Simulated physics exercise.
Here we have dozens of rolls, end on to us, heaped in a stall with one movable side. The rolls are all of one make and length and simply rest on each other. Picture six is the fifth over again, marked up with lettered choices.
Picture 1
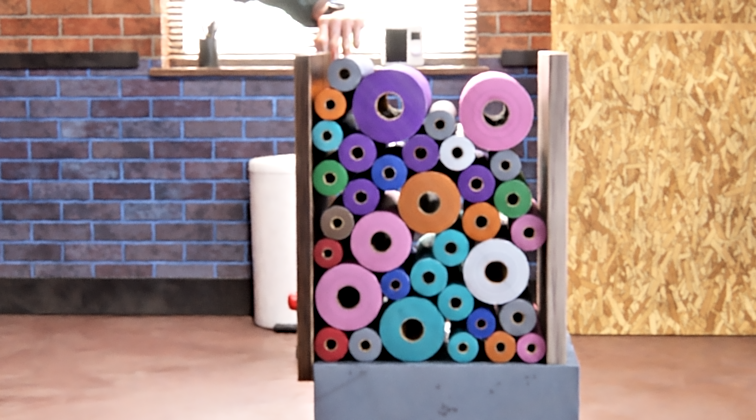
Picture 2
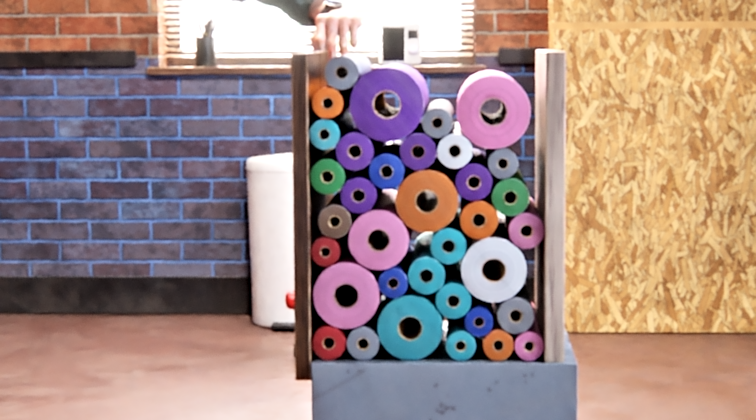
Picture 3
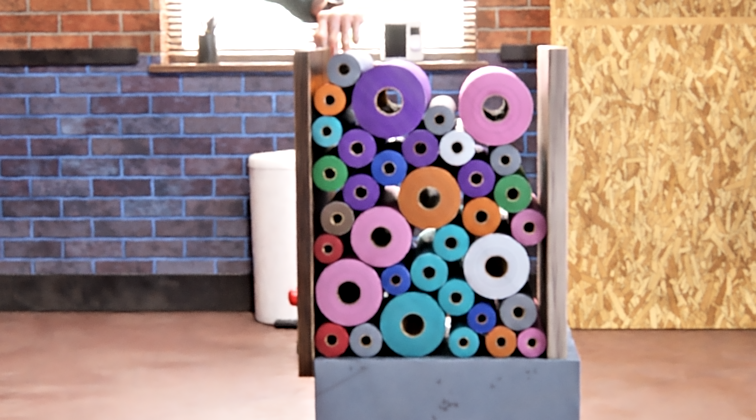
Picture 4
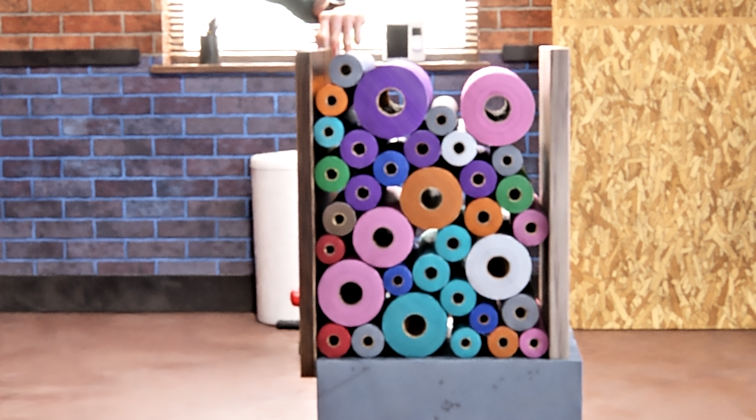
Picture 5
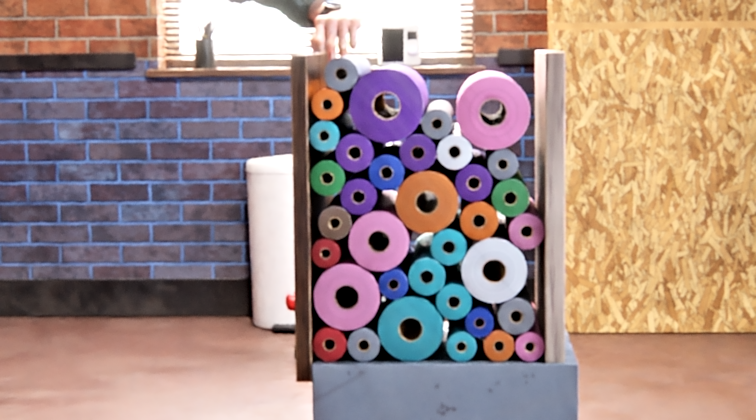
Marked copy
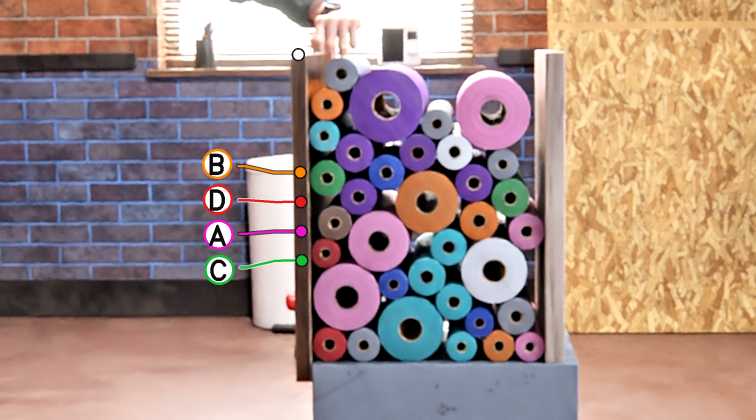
Colorful rolls of different sizes sat heaped between two upright boards on a grey block, barely moving apart from a slight shake of the whole view, while a hand stayed near the top left.
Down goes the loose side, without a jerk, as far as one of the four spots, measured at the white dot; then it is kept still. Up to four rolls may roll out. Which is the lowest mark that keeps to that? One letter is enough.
Lower it to D and no more.
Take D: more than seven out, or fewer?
It loses fewer than seven.
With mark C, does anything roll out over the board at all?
At C: Yes.
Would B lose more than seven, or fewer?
Fewer than seven.
On the marked copy, A at (301, 231); B at (300, 173); C at (302, 261); D at (301, 202); the white dot at (298, 54).
With D. Early on, top of the board (309, 120).
Further on, top of the board (310, 193).
At the end, top of the board (310, 201), three out over the board.
As for the rest, A more than four out over the board; B one out over the board; C more than four out over the board.
